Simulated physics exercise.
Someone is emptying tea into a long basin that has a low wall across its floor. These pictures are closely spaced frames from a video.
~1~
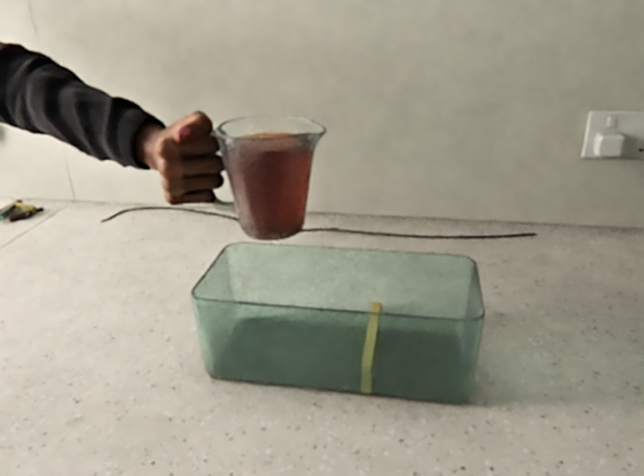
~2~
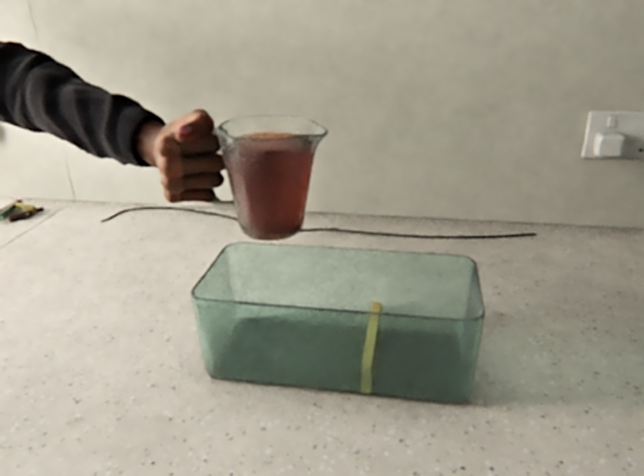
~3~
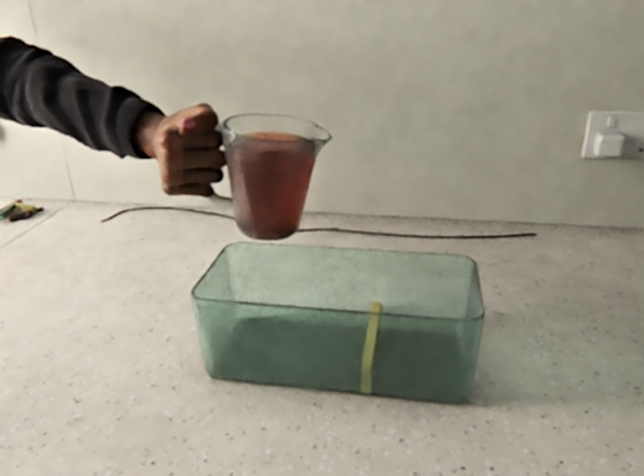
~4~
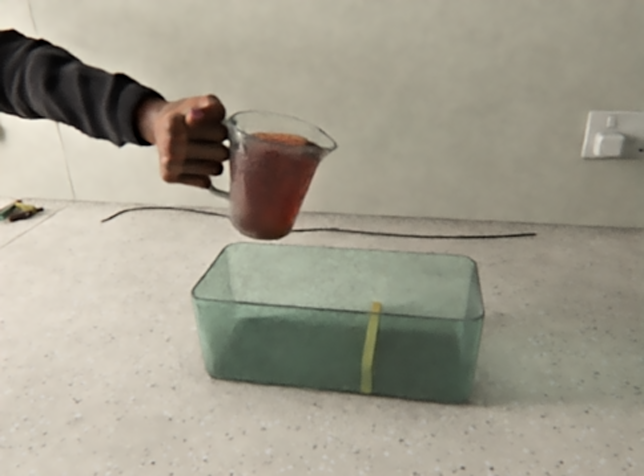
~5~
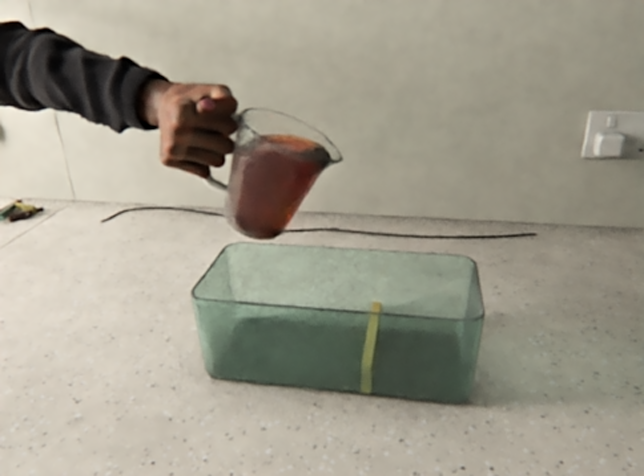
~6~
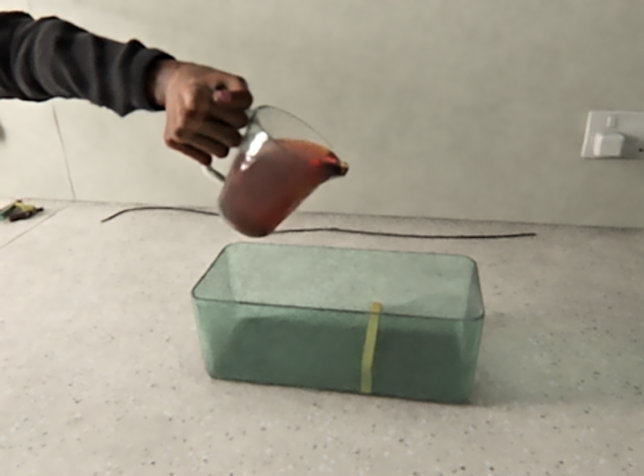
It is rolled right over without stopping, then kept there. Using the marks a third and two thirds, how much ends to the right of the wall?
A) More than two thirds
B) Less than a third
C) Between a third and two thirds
Between a third and two thirds.
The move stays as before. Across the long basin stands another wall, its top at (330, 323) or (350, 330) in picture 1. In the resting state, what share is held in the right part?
First try 95 per cent, second try 80 per cent.
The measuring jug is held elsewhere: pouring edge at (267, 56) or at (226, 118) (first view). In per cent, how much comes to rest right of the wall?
Roughly 10 in a hundred the first time and 10 in a hundred the second.
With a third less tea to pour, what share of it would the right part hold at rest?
Roughly 20 in a hundred.
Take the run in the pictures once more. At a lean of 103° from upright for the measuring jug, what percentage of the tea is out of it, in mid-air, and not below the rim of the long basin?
Something like 20 per cent of it.
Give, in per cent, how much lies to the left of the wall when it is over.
That share comes out near 60 percent.
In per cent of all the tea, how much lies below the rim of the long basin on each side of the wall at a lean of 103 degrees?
Left: Roughly 5 %; right: Roughly 25 %.
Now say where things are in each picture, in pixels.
In the first frame, it leans 0°; its right rim is at (326, 130); the tea meets the walls at (228, 141) and (314, 143); the long basin's rim runs from (210, 269) to (479, 287); the wall's top is at (372, 332).
In the second frame, it leans 2°; its right rim is at (328, 131); the tea meets the walls at (228, 140) and (313, 144).
In the third frame, it leans 6°; its right rim is at (332, 137); the tea meets the walls at (231, 138) and (317, 146).
In the fourth frame, it leans 14°; its right rim is at (337, 146); the tea meets the walls at (236, 138) and (323, 149).
In the fifth frame, it leans 24°; its right rim is at (343, 159); the tea meets the walls at (241, 143) and (333, 154).
In the sixth frame, it leans 35°; its right rim is at (346, 174); the tea meets the walls at (239, 159) and (342, 164); 1 per cent is over the edge.
A moment on, the measuring jug is tipped right over and 44 per cent is still to pour, 6 is left of the wall and 27 right of it.
Next, the measuring jug is tipped right over and 4 per cent is still to pour, 49 is left of the wall and 41 right of it.
Then the measuring jug is tipped right over and 0 per cent is still to pour, 58 is left of the wall and 40 right of it.
Later the measuring jug is tipped right over and 0 per cent is still to pour, 58 is left of the wall and 40 right of it.
Finally, 58 per cent lies left of the wall, 40 right of it and 2 outside.
